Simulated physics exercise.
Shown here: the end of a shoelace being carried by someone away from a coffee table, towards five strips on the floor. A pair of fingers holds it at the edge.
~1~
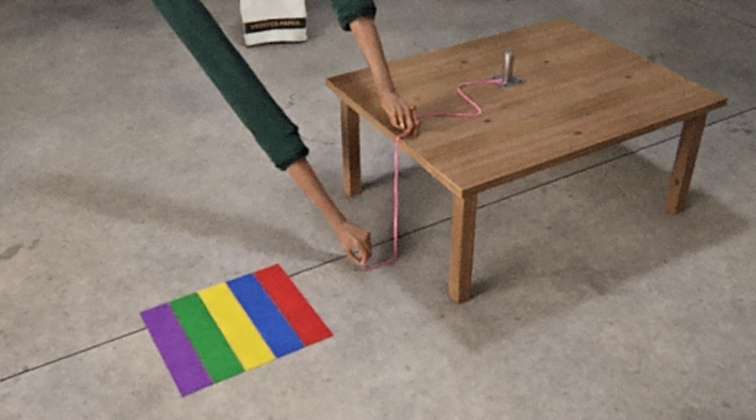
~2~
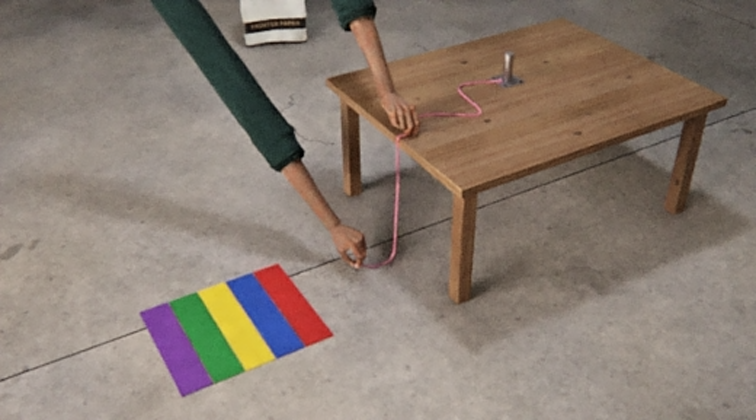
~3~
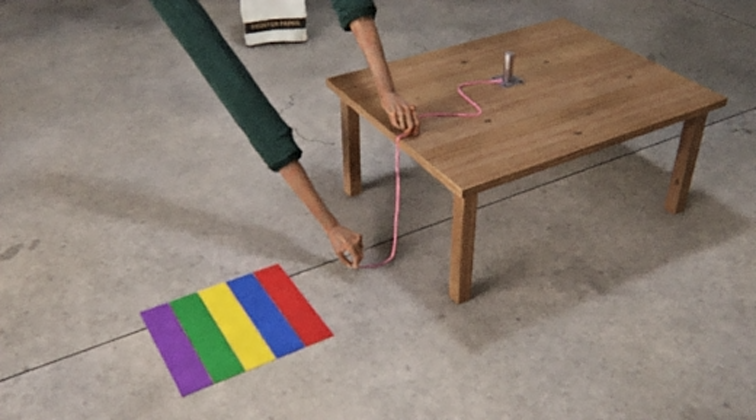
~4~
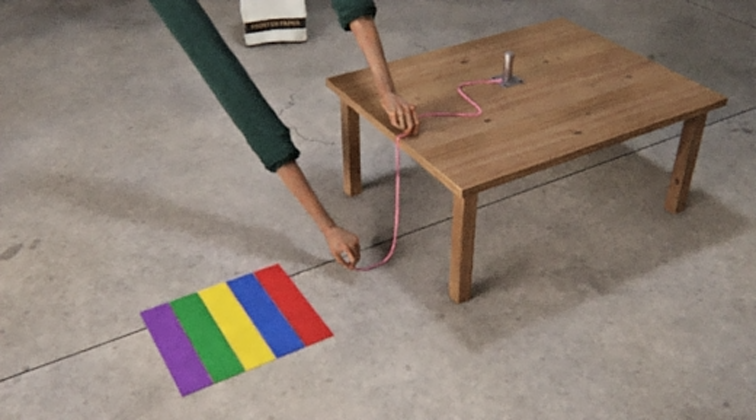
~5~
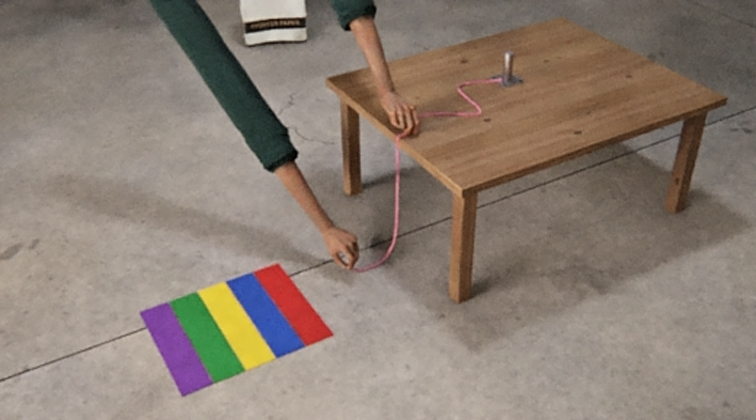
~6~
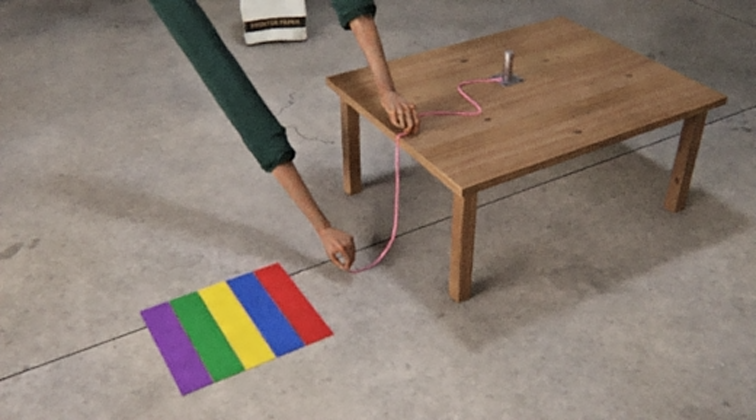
In the video, one hand pins a pink cord at the edge of a wooden table while the other, holding its end near the floor, moves slightly left toward five colored strips, the hanging cord shifting a little.
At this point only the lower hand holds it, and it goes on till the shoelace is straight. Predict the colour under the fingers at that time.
The green one.
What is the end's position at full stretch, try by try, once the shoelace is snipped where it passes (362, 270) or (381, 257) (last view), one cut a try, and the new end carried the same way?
In order, roughly (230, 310) and (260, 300).
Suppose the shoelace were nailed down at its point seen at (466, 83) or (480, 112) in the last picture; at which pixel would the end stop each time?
Pixel positions per try: (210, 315); (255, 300).
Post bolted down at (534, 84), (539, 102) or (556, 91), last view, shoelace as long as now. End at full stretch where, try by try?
(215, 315), (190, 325) and (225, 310).
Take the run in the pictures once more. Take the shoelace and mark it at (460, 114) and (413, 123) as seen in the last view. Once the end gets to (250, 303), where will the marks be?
Around (414, 122) and (387, 163).
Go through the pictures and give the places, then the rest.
In the first frame, end (361, 263); red (310, 327); blue (281, 338); yellow (251, 350); green (221, 362); purple (189, 374).
In the second frame, end (355, 265); shoelace through (474, 83) (477, 107) (433, 115) (400, 138) (397, 196) (395, 247).
In the third frame, end (353, 266).
In the fourth frame, end (350, 267); shoelace through (474, 83) (477, 106) (433, 114) (400, 137) (398, 196) (393, 247).
In the fifth frame, end (348, 267).
In the sixth frame, end (345, 268); shoelace through (474, 82) (477, 105) (433, 113) (400, 136) (397, 195) (388, 247).
Soon after, end near (250, 303); over blue.
Then, end near (217, 315); over yellow.
At full stretch, end near (199, 321); over green. It halts on the green strip.
